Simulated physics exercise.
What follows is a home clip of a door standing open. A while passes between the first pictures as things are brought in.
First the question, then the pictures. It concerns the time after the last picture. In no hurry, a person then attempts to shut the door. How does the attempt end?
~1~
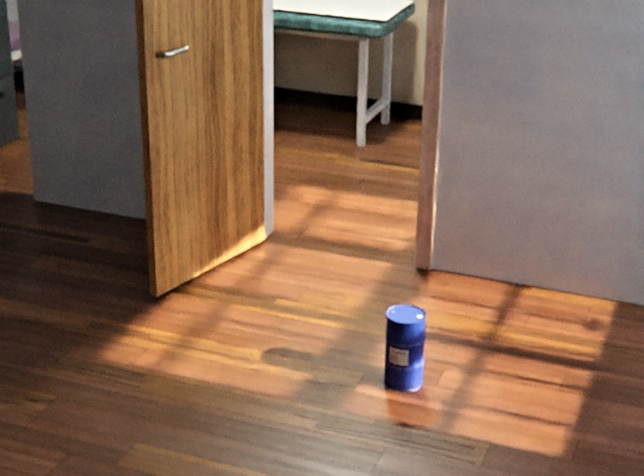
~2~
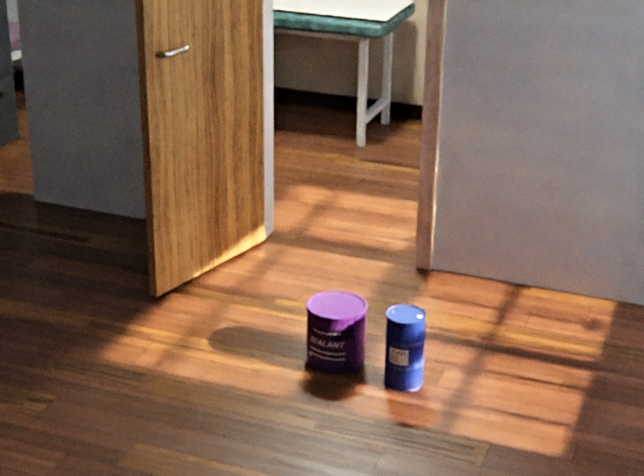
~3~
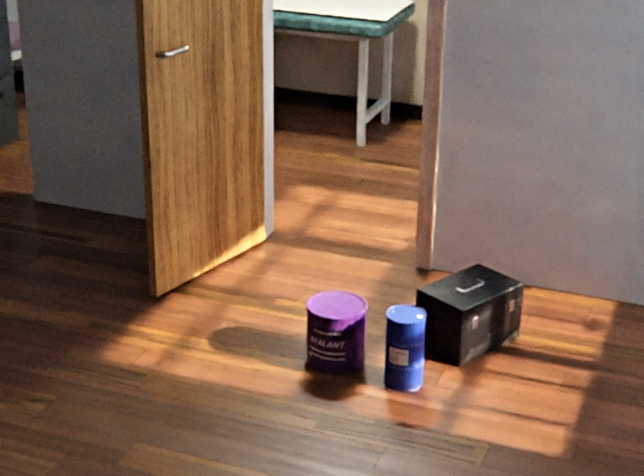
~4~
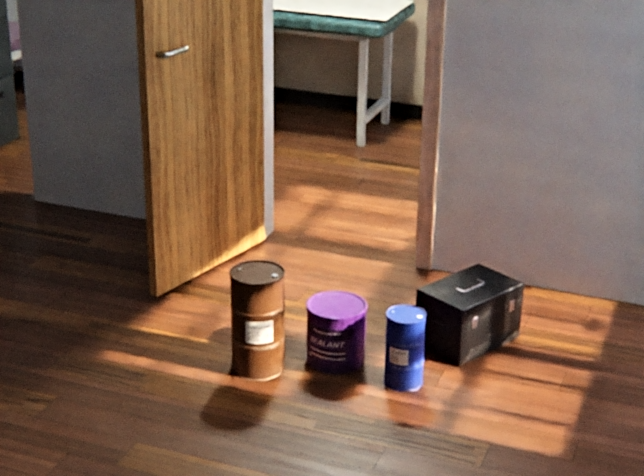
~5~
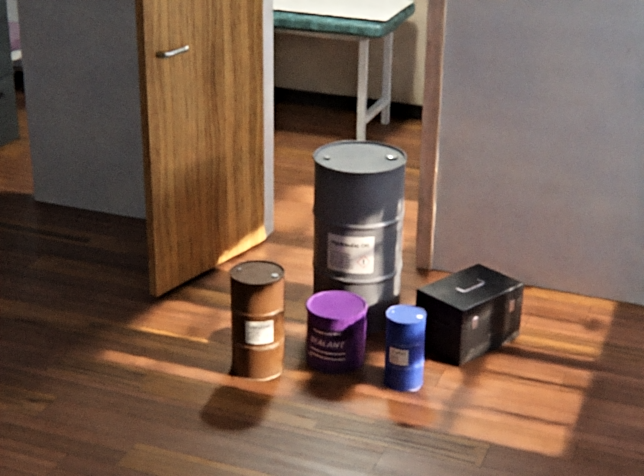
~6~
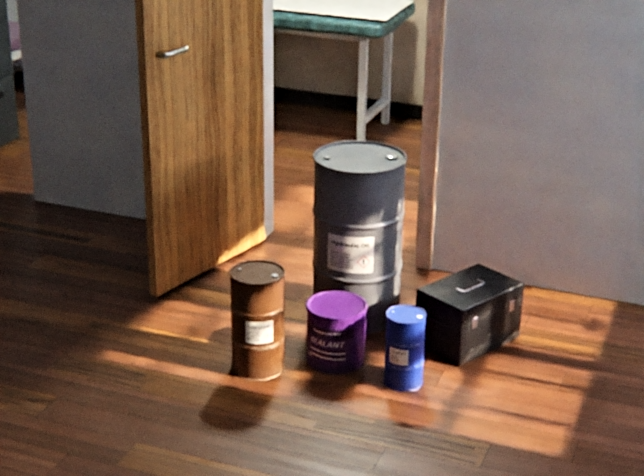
The attempt ends with the door held fast partway.
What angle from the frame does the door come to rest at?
Roughly 50°.
Then, 0.40 s later than the last frame, door 97° open.
Then, 0.70 s later than the last frame, door 80° open.
Then, 0.90 s later than the last frame, door 66° open.
Then, 1.10 s later than the last frame, door 52° open.
When it is over, door 51° open; all 5 as before. End places, in pixels of the last picture, grey drum near (360, 237).
